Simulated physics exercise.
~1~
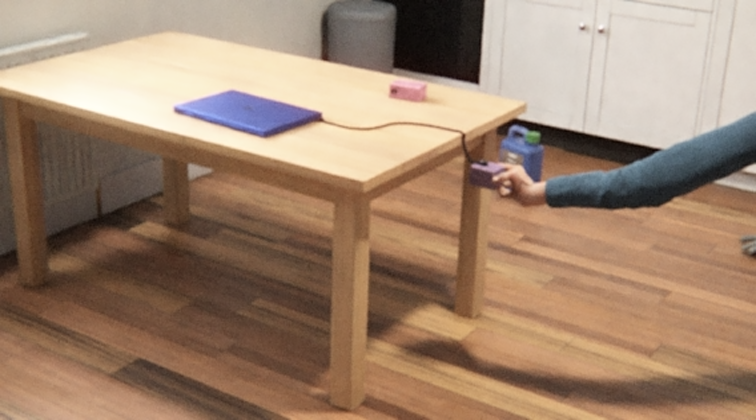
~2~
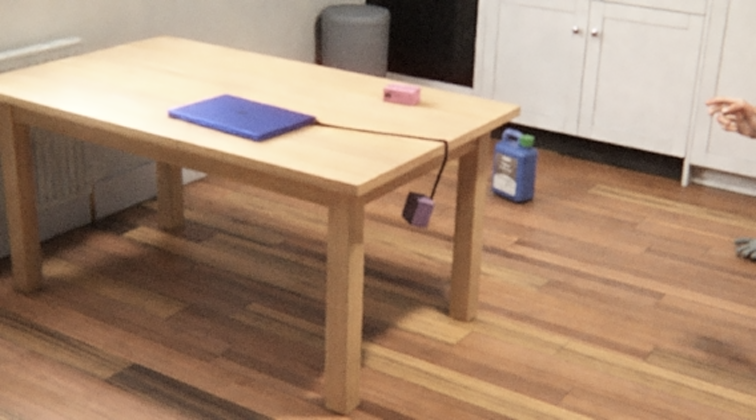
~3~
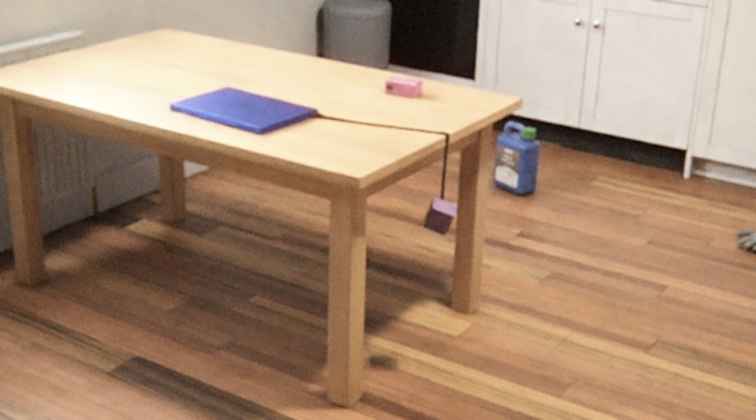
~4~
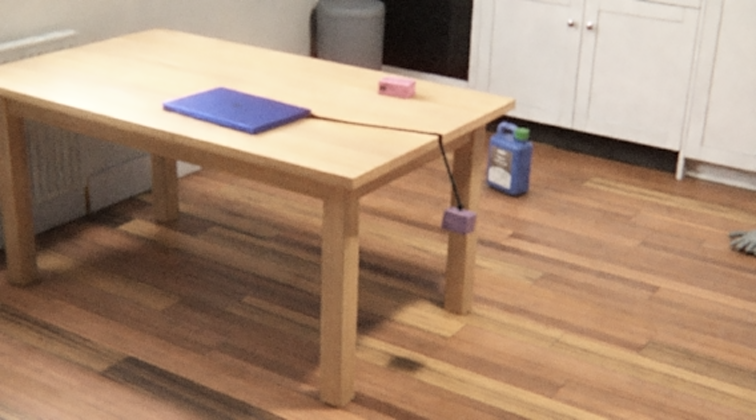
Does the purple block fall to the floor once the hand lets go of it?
No, the purple block stays off the floor, swinging on its cord from the table edge, while the pink box stays on top.
A hand releasing a purple block beside a wooden table, the block swinging on its cord from the edge above the floor.
